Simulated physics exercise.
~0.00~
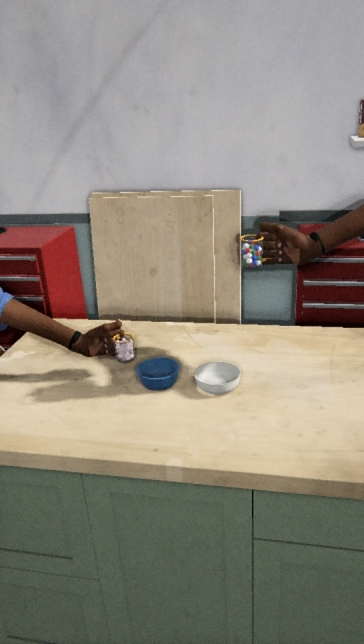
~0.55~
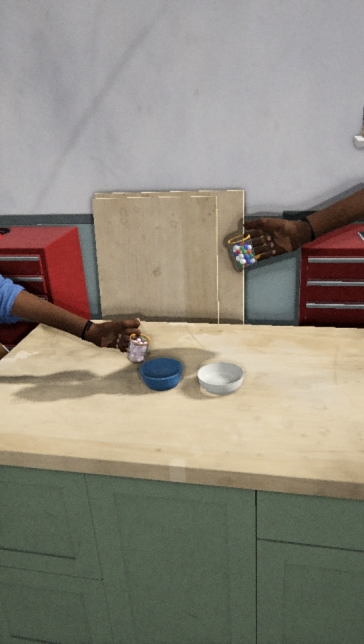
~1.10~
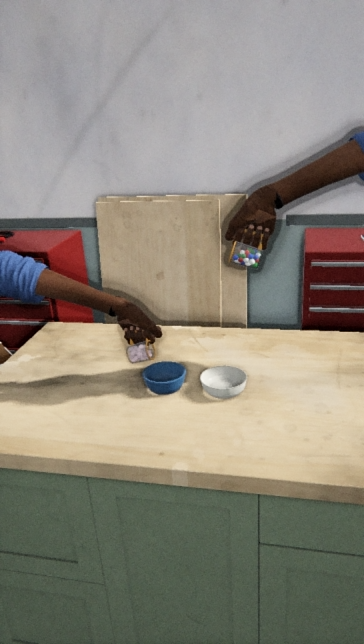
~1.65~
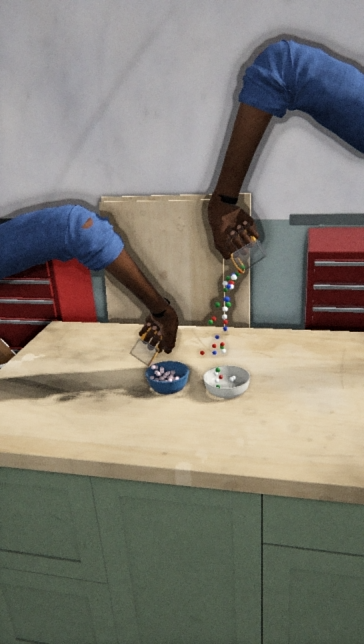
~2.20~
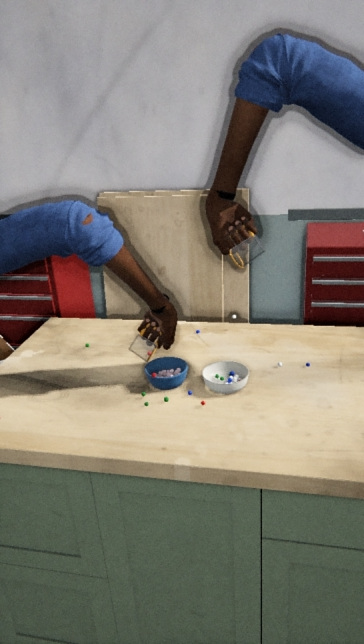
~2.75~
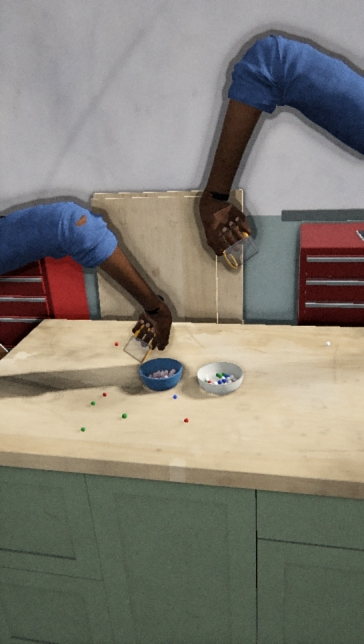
The clip opens on two hands holding clear cups of small pieces over a wooden worktop, the left one low beside a blue dish and the right one much higher near a white dish. Both hands begin to tilt their cups, turning them onto their sides. As the cups tip upside down, the left cupful drops into the blue dish, while colourful beads stream down from the right cup toward the white dish. Some of these beads bounce away and scatter across the worktop. At the end, the left pieces all lie in the blue dish, while the white dish holds most of its beads, with several outside it.
